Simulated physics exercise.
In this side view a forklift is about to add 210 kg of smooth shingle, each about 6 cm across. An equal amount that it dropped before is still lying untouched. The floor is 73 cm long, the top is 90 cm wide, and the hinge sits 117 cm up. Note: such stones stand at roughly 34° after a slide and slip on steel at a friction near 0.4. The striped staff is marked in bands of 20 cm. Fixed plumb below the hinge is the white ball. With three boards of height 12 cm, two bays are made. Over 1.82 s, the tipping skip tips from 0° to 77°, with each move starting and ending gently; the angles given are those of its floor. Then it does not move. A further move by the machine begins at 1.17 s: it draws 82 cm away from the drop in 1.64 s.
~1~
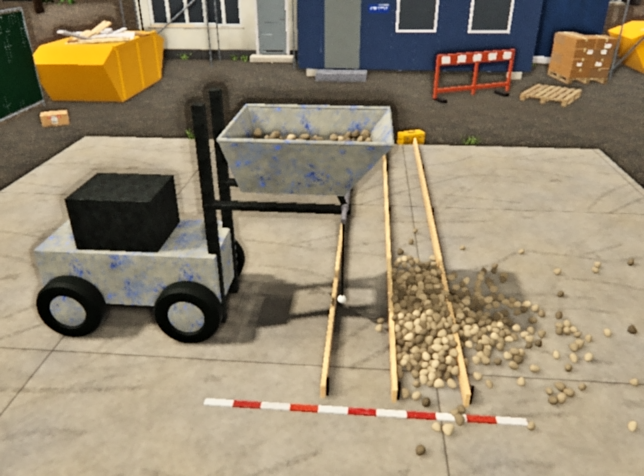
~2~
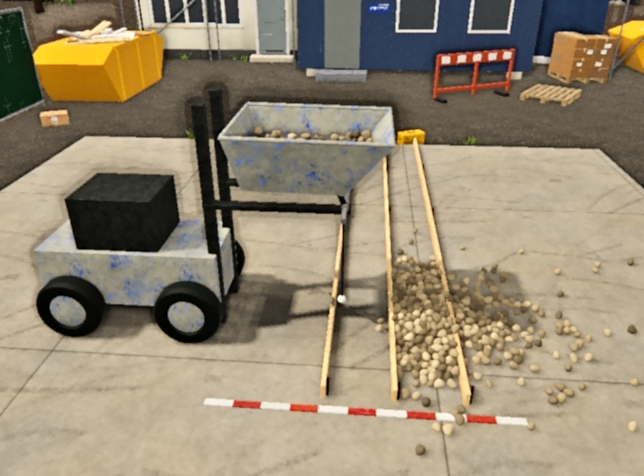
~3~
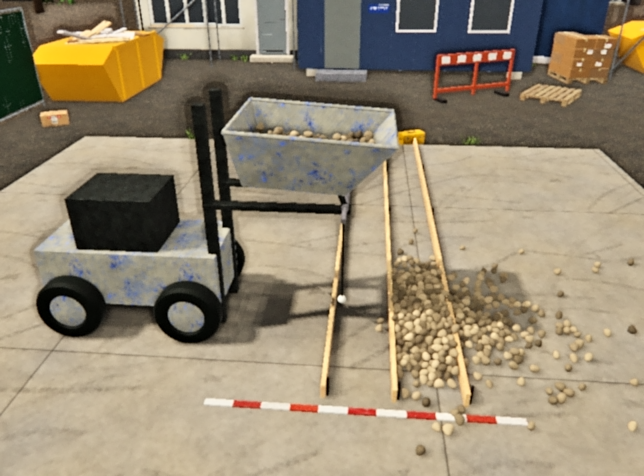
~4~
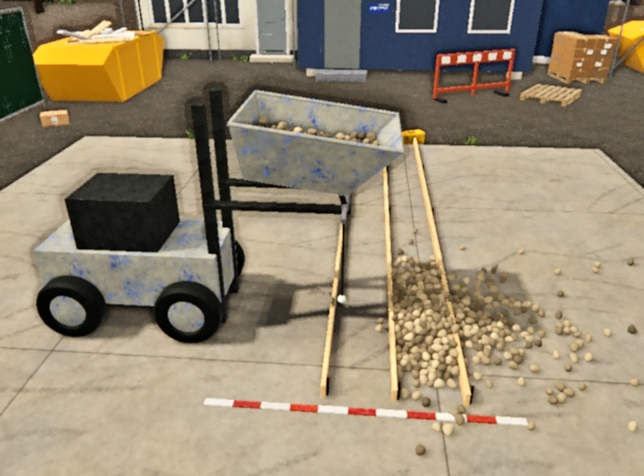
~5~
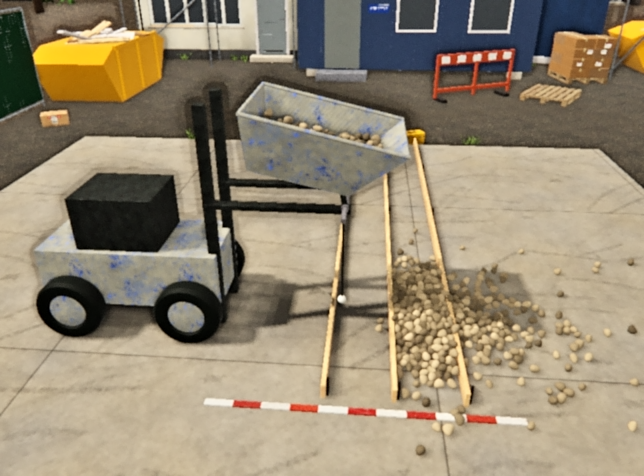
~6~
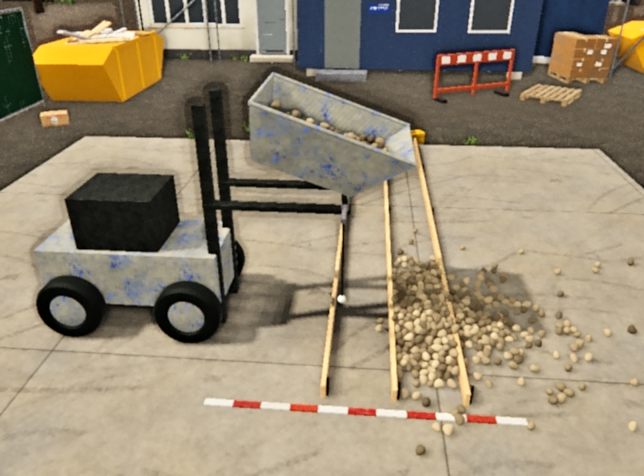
The speckled grey skip on the forklift starts almost level, holding a layer of small rounded stones, then tilts gradually, its right end dipping slightly as its left side rises. The forklift stays still, and the heap of stones among the boards on the concrete below remains unchanged.
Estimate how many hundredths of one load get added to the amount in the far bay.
About 31 hundredths.
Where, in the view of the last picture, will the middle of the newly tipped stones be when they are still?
Centre at roughly (453, 316).
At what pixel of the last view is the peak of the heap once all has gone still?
About (427, 297).
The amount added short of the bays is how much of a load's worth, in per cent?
Near 0 %.
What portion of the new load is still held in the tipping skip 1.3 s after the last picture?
Roughly 20 parts in a hundred of the load.
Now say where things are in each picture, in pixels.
In the first picture, the tipping skip is at 0°, its lip at (393, 145); the top of the load is at (328, 138). The earlier load is highest near (427, 300), 20 cm above ground level, 72 % in the far bay, 28 % past the last board.
In the second picture, the tipping skip is at 1°, its lip at (395, 146); the top of the load is at (305, 138).
The third picture shows lip at (398, 148), floor tilted 4°, highest stones at (286, 135).
The fourth picture shows lip at (404, 152), floor tilted 8°, highest stones at (276, 129).
In the fifth picture, the tipping skip is at 13°, its lip at (410, 158); the top of the load is at (280, 123).
In the sixth picture, the tipping skip is at 20°, its lip at (417, 165); the top of the load is at (285, 115).
Then, 0.8 s after the last picture the floor is at 65°; in per cent of one load, 100 in the tipping skip, 72 in the far bay, 28 past the last board; the foremost stones are at (639, 316).
Then, 1.3 s after the last picture the floor is at 77°; in per cent of one load, 20 in the tipping skip, 5 in the near bay, 114 in the far bay, 61 past the last board; the foremost stones are at (639, 316).
Then, 2.7 s after the last picture the floor is at 77°; in per cent of one load, 0 in the tipping skip, 18 in the near bay, 102 in the far bay, 79 past the last board; the foremost stones are at (642, 308).
Then, 5.0 s after the last picture the floor is at 77°; in per cent of one load, 0 in the tipping skip, 18 in the near bay, 102 in the far bay, 79 past the last board; the foremost stones are at (642, 308). Net gain in the far bay, 31.
